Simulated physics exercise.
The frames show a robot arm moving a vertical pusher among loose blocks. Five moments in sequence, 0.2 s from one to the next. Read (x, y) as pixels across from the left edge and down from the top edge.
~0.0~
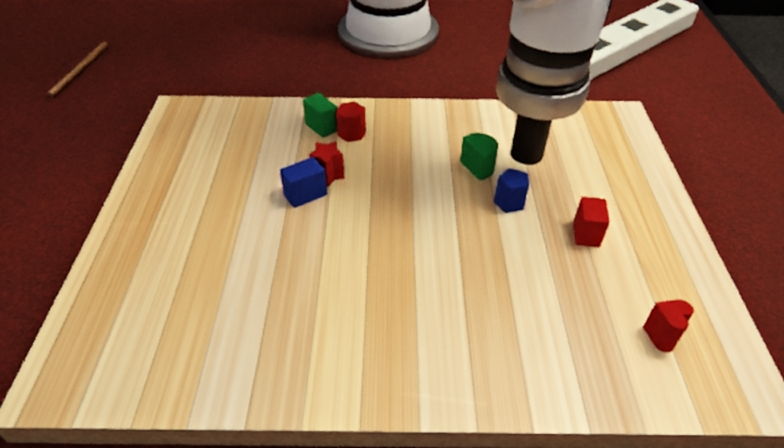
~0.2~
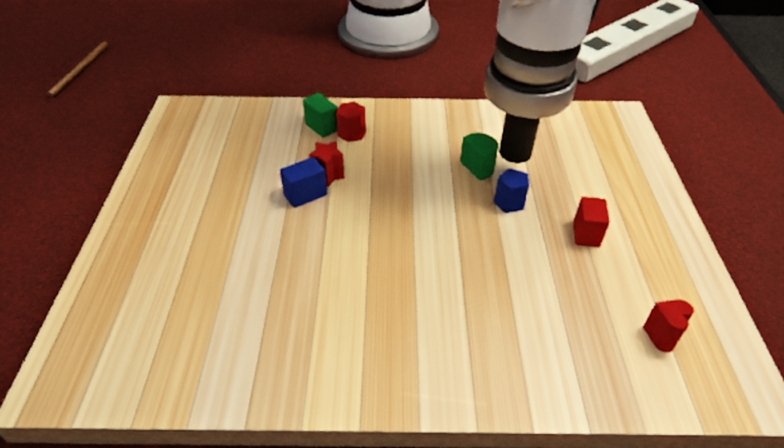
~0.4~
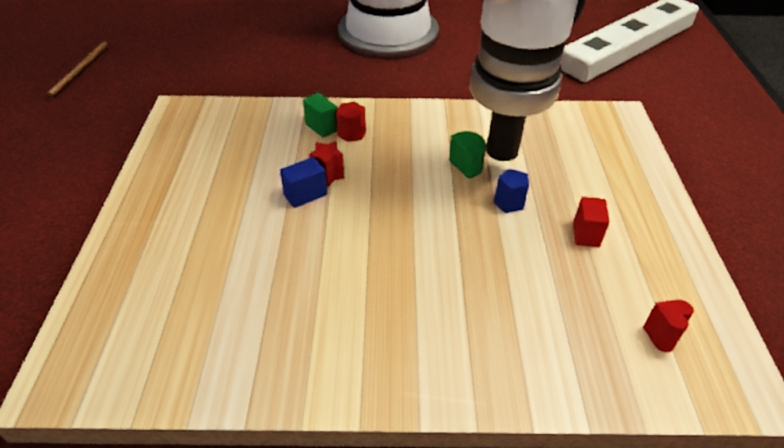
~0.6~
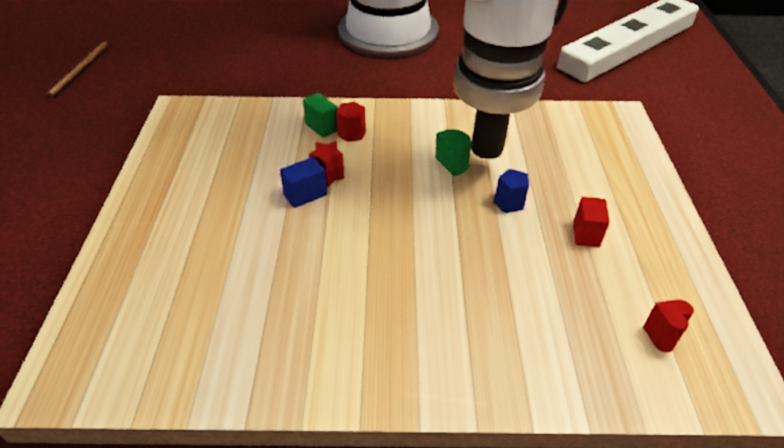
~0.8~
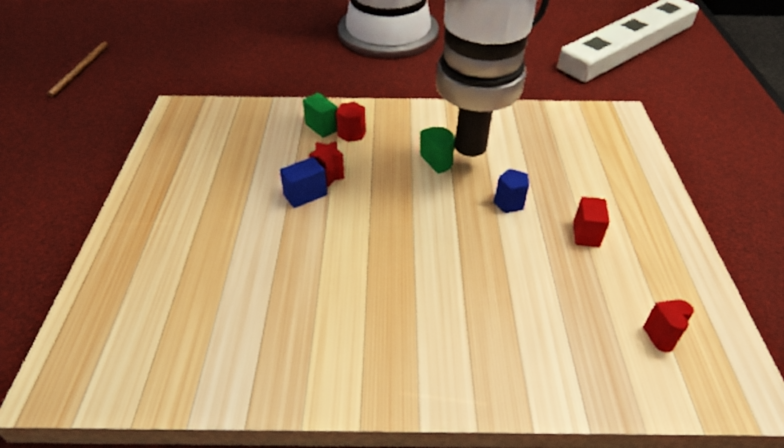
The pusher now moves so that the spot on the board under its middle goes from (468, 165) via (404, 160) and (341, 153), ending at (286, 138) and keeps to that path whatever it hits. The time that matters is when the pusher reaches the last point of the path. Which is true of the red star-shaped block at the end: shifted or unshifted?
It is untouched.
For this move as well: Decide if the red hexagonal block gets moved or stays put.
It gets pushed out of place.
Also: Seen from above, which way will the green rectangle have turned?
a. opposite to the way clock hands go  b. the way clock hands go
a
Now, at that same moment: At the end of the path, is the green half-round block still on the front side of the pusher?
No - that is not the case.
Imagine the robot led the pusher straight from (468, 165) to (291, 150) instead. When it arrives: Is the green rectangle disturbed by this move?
It gets pushed out of place.
On the path given first. One third of the way, pusher (404, 142); green half-round block (378, 124), turned 40° clockwise.
Two thirds of the way, pusher (339, 135); green rectangle (314, 95), turned 50° anticlockwise; red hexagonal block (345, 96), turned 40° clockwise; green half-round block (337, 110).
At the end, pusher (284, 120); green rectangle (314, 88), turned 85° anticlockwise; red star-shaped block unmoved; red hexagonal block (345, 94), turned 60° clockwise; green half-round block (318, 103), turned 210° clockwise.
